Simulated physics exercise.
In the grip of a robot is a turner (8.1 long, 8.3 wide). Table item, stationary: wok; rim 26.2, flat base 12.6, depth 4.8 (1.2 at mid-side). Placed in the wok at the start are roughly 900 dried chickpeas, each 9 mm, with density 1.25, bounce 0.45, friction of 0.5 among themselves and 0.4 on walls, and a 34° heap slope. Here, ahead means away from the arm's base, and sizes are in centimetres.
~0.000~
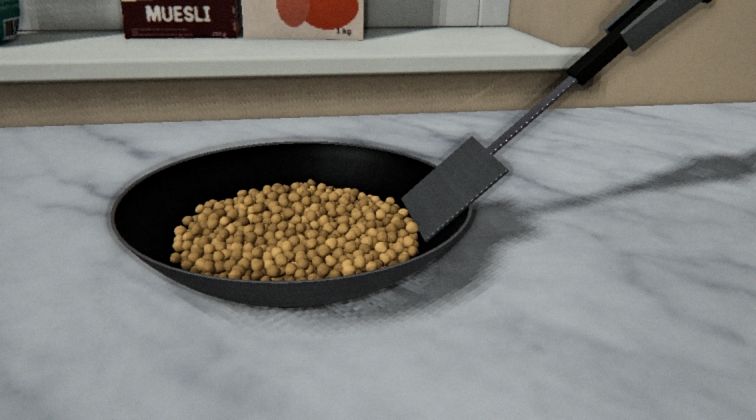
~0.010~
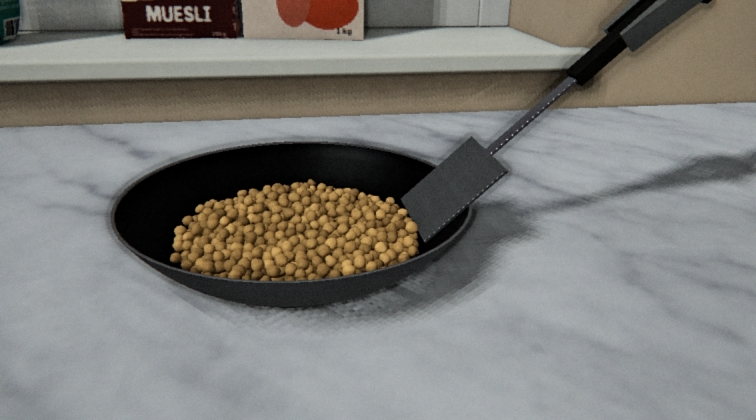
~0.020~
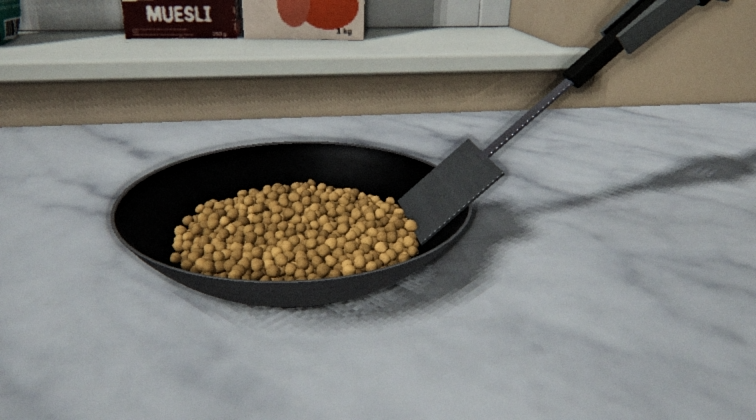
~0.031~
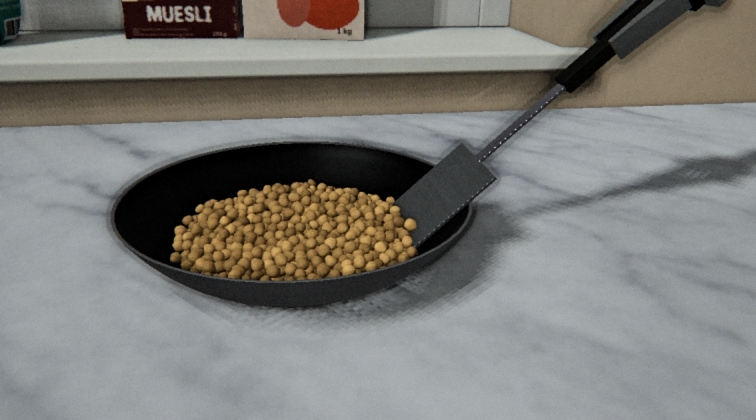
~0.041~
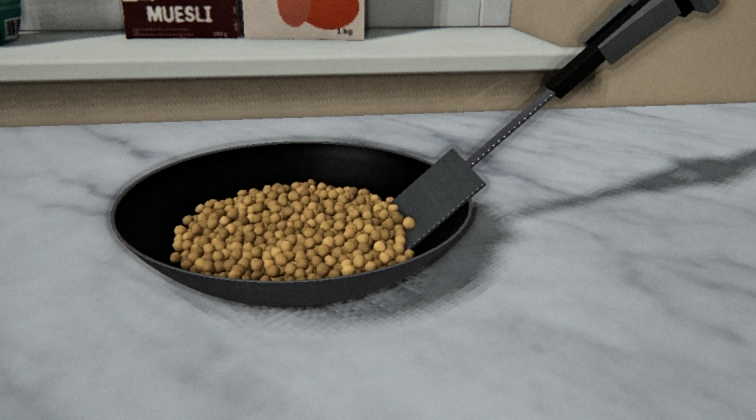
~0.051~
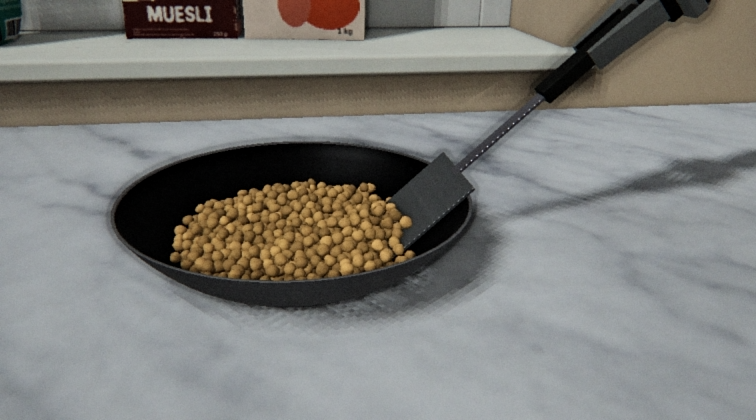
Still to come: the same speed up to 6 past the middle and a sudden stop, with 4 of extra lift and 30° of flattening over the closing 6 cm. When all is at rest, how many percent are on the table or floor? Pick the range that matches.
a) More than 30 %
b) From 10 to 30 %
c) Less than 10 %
c.
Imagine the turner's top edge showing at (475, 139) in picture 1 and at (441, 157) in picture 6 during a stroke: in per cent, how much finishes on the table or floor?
My guess would be close to 10 per cent.
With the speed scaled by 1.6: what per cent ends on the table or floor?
Roughly 15 percent ends on the table or floor.
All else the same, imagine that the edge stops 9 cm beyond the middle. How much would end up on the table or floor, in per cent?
Then roughly 20 percent would finish on the table or floor.
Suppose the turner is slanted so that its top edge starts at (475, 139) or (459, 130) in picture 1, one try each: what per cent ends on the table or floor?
About 5% and 5%.
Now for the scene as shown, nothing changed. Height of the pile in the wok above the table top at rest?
About 5.5 centimetres.
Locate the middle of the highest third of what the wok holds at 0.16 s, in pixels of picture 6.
Roughly pixel (246, 216).
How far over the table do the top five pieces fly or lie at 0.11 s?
They are some 5 cm up.
By 0.11 s, sloping 42°, highest piece 6 above the table; 900 in the wok.
By 0.16 s, sloping 31°, highest piece 7 above the table; 900 in the wok.
By 0.39 s, sloping 12°, highest piece 6 above the table; 858 in the wok, 31 on the table or floor, 11 on the blade or in flight.
By 1.44 s, sloping 12°, highest piece 5 above the table; 855 in the wok, 45 on the table or floor.
Final count, 855 in the wok, 45 on the table or floor. That is 5 % on the table or floor.
